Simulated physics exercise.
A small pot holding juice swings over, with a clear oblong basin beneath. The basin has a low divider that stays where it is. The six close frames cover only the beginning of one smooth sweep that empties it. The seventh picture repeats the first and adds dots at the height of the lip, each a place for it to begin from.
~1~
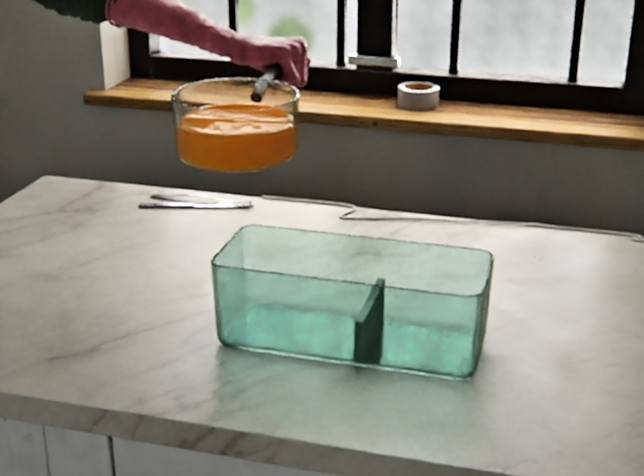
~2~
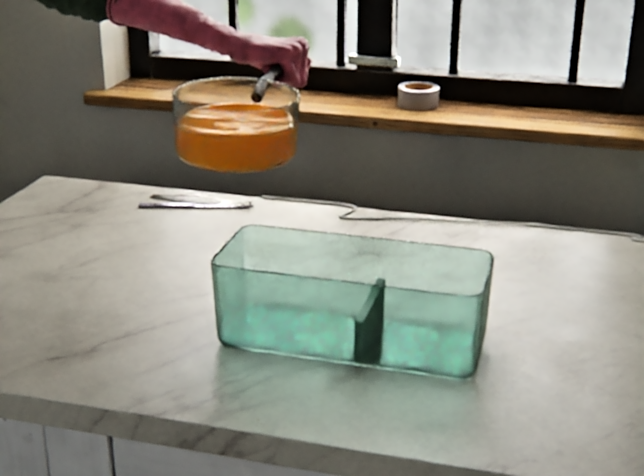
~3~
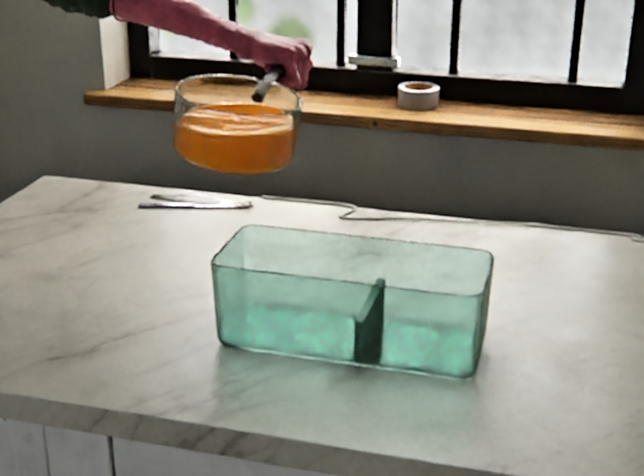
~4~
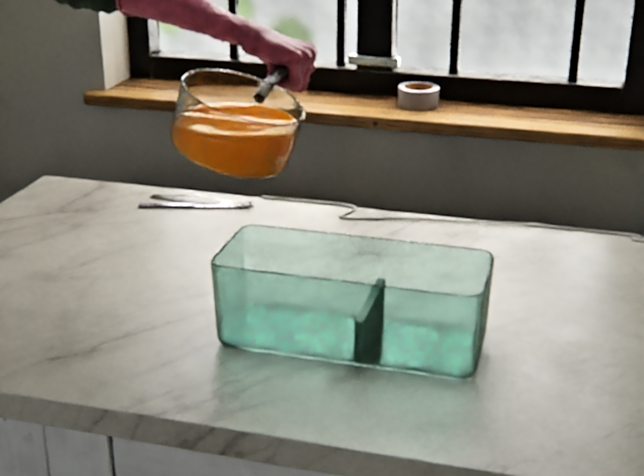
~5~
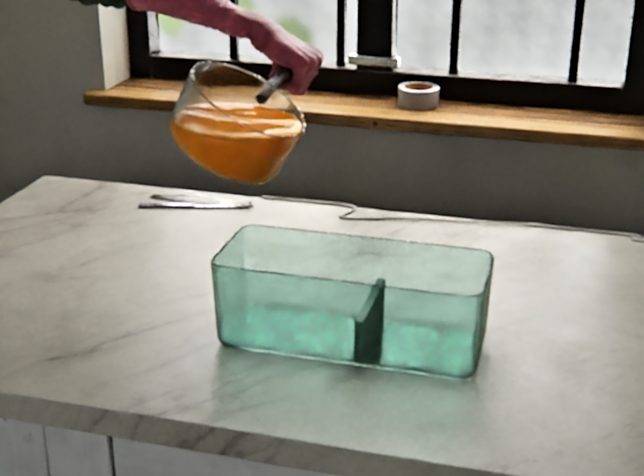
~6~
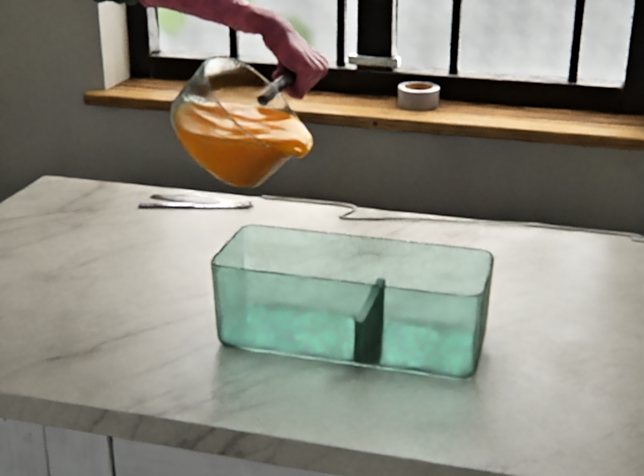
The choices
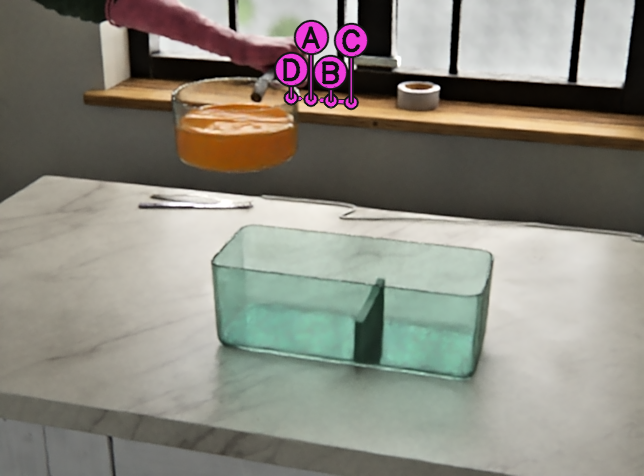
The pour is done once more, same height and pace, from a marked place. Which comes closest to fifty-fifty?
B works best here.
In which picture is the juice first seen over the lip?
In picture 6.
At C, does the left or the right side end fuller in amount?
The right one.
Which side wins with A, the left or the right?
The left side.
On the marked copy, A at (311, 99); B at (330, 100); C at (351, 102); D at (291, 97).
For place A, about 81 % ends left of the wall and 17 % right of it.
For place B, about 52 % ends left of the wall and 47 % right of it.
For place C, about 21 % ends left of the wall and 78 % right of it.
For place D, about 97 % ends left of the wall and 2 % right of it.
